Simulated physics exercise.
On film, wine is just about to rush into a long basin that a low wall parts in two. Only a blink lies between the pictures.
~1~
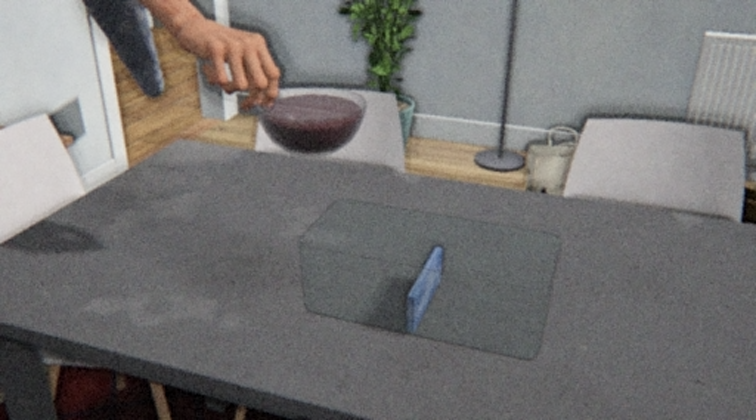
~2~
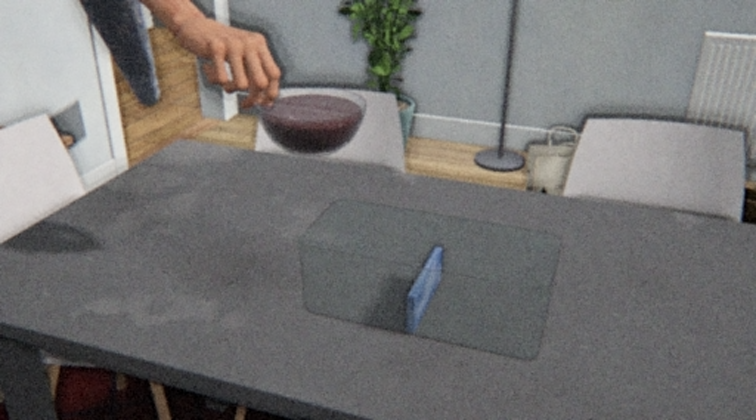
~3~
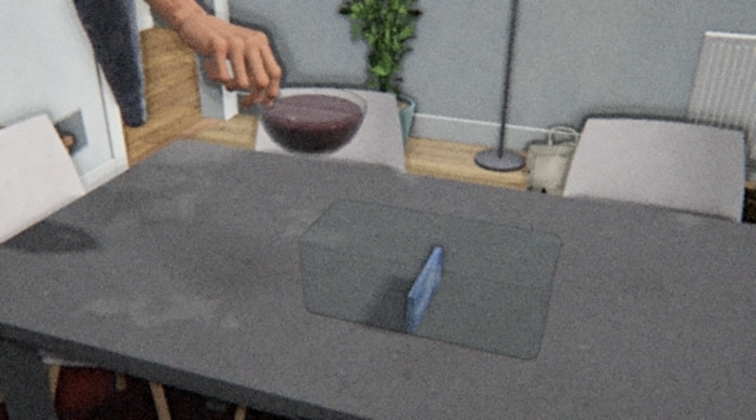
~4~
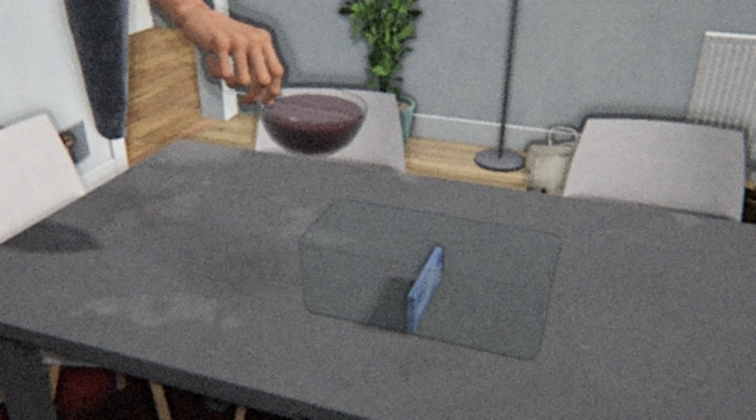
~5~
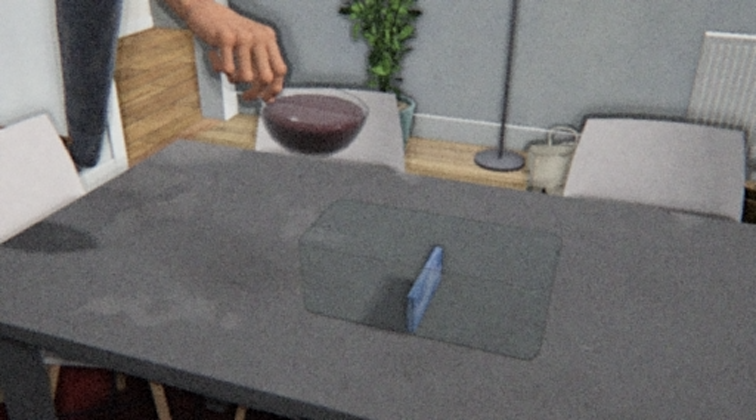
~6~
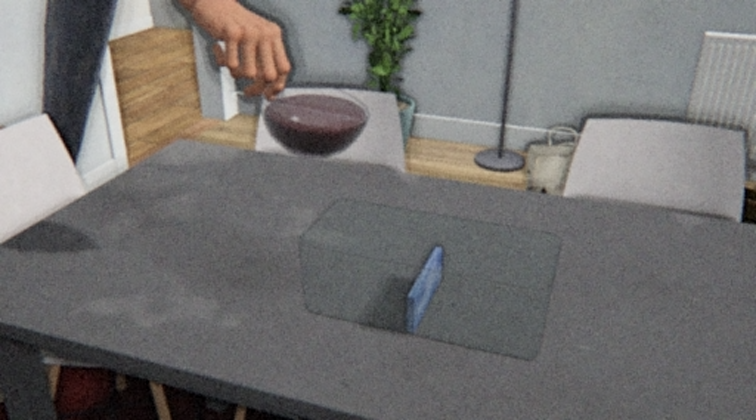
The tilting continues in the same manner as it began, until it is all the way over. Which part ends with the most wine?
The biggest share sits in the leftmost section.
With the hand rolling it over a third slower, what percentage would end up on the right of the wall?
Around 5 in a hundred.
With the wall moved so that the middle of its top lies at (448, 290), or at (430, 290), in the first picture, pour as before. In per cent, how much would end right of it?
It works out to around 15 per cent for the first and around 15 per cent for the second.
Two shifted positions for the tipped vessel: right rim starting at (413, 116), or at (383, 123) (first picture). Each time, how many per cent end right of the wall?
It comes to 85 % the first time and 35 % the second.
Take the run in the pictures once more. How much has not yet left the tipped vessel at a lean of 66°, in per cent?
Around 35 in a hundred has not poured out yet.
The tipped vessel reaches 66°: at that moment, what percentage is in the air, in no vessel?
It's close to 45 per cent.
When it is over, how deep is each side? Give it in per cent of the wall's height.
It settles around 40 on the left side and around 0 on the right side.
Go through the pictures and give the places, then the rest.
The first frame shows tilt 0°; pouring edge (362, 110); surface from (267, 103) to (361, 115); the long basin's rim runs from (317, 221) to (557, 263); the wall's top is at (426, 271).
The second frame shows tilt 1°; pouring edge (362, 111); surface from (267, 102) to (362, 115).
The third frame shows tilt 2°; pouring edge (363, 113); surface from (268, 101) to (362, 115).
The fourth frame shows tilt 5°; pouring edge (364, 115); surface from (269, 101) to (362, 117).
The fifth frame shows tilt 8°; pouring edge (364, 119); surface from (270, 101) to (363, 117).
The sixth frame shows tilt 13°; pouring edge (365, 123); surface from (271, 101) to (366, 118).
A moment on, the tilt is 66° and 37 per cent is still to pour, 18 is left of the wall and 0 right of it.
Next, the tilt is 92° and 3 per cent is still to pour, 87 is left of the wall and 2 right of it.
Then the tilt is 93° and 0 per cent is still to pour, 95 is left of the wall and 3 right of it.
Later the tilt is 93° and 0 per cent is still to pour, 95 is left of the wall and 4 right of it.
Finally, 95 per cent lies left of the wall, 4 right of it and 1 outside.
